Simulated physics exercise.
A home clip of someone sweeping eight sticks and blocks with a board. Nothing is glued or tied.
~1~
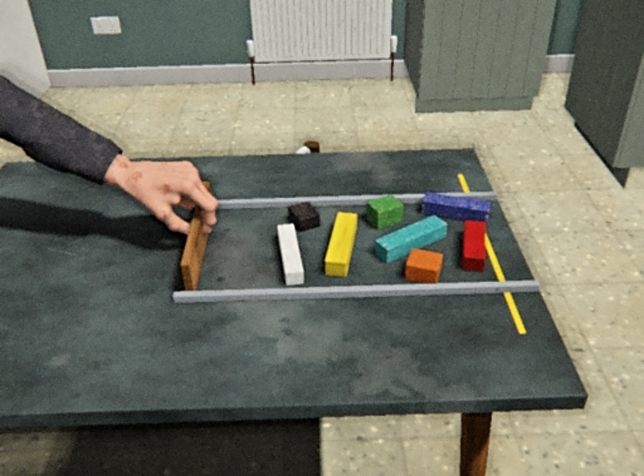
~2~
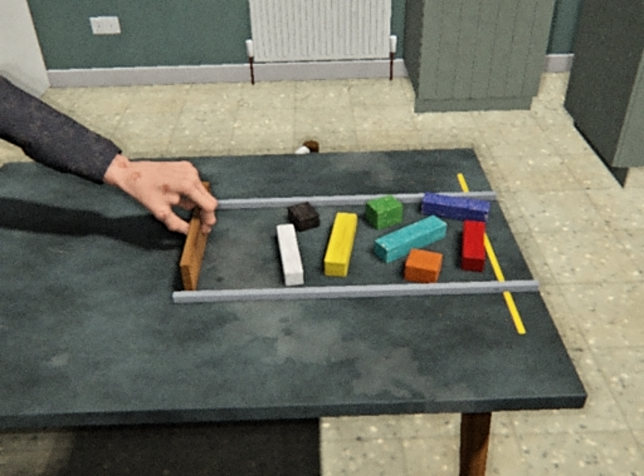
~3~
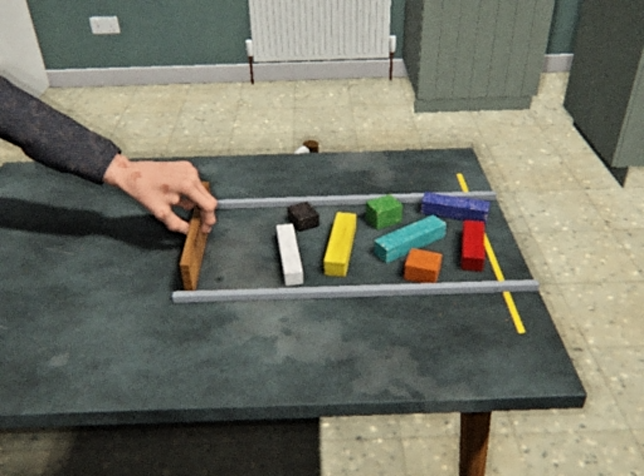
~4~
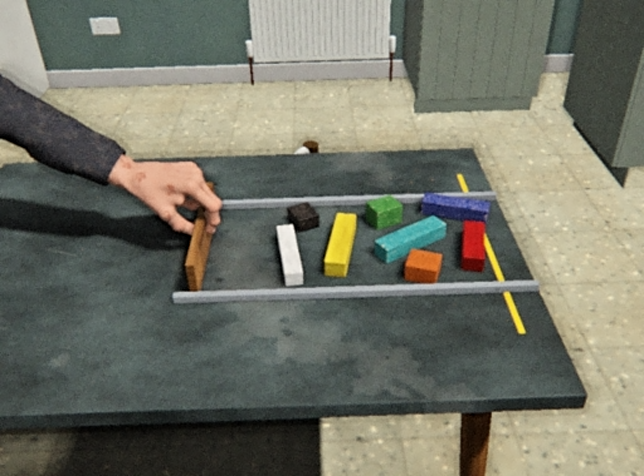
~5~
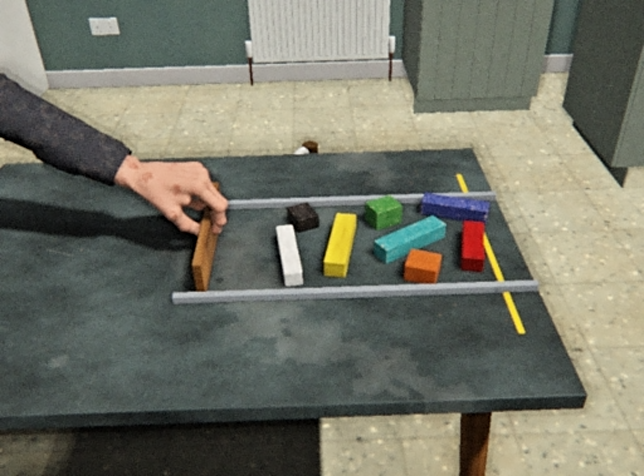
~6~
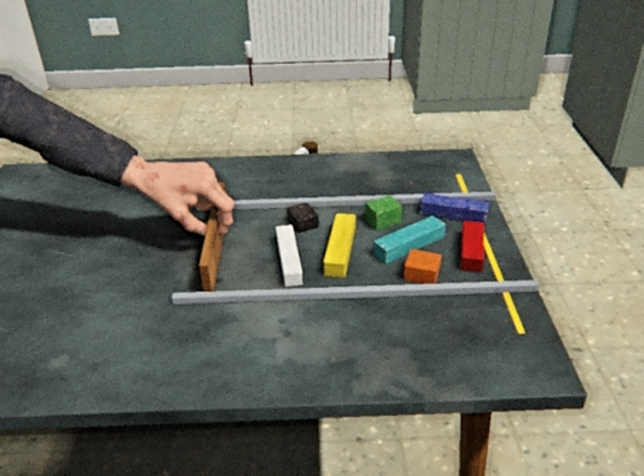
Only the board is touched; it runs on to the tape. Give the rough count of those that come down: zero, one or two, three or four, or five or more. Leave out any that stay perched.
In the end the number that fall off is five or more.
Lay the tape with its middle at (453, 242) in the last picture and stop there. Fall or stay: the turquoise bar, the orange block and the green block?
The turquoise bar is kept, the orange block holds on, the green block does not fall.
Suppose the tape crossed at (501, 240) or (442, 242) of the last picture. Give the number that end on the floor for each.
Down on the floor: 6 and 1.
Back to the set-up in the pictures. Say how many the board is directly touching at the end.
2 of them.
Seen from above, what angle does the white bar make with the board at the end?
Roughly 0° out of line.
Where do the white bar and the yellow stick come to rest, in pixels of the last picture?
About (499, 248), and the other about (518, 238).
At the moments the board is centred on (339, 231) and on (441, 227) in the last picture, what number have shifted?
First 5, then 8.
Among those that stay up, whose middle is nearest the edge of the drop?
That is the yellow stick.
Early on, none off yet; red stick at rest near (473, 246); blue bar at rest near (454, 209); orange block at rest near (423, 268).
A while later, none off yet; red stick at rest near (473, 246); blue bar at rest near (454, 209); orange block travelled a little near (437, 269).
Further along, none off yet; red stick travelled about its own width near (517, 242); blue bar travelled about its own width near (511, 209); orange block travelled well along near (507, 269).
Finally, the number that fall off is five or more; lost, green block, turquoise bar, orange block, blue bar and red stick.
